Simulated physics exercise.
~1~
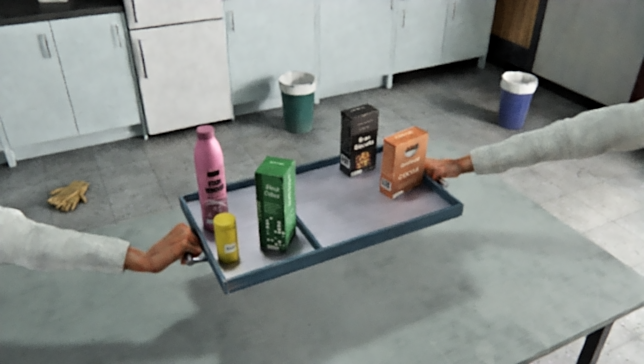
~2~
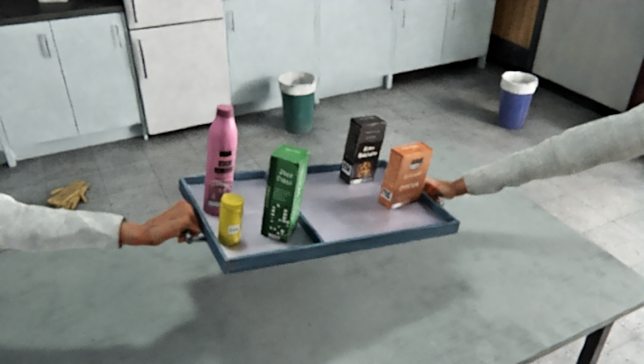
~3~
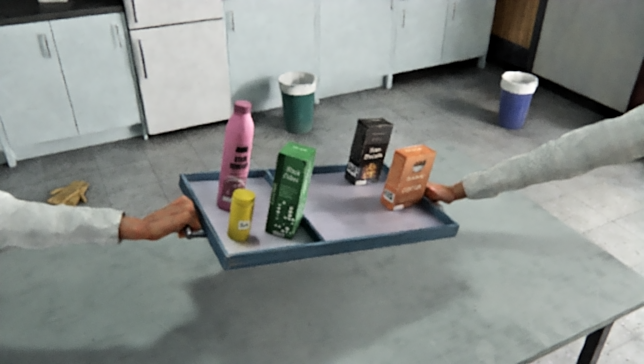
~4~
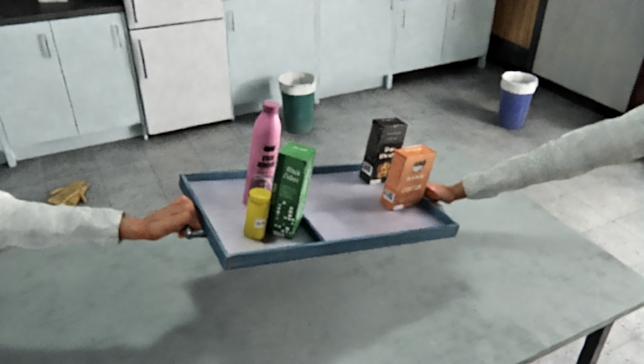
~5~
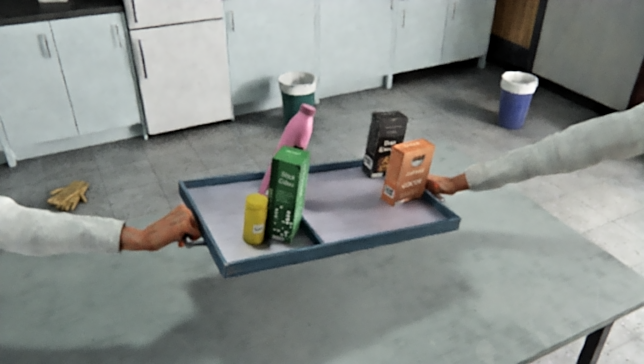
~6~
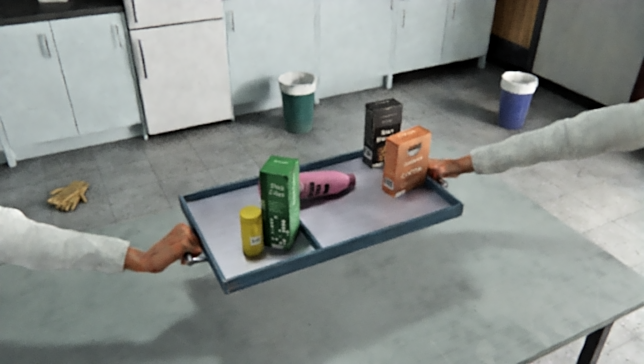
Two hands tilting a tray right and levelling it, the pink bottle sliding and toppling behind the green carton, others staying upright.
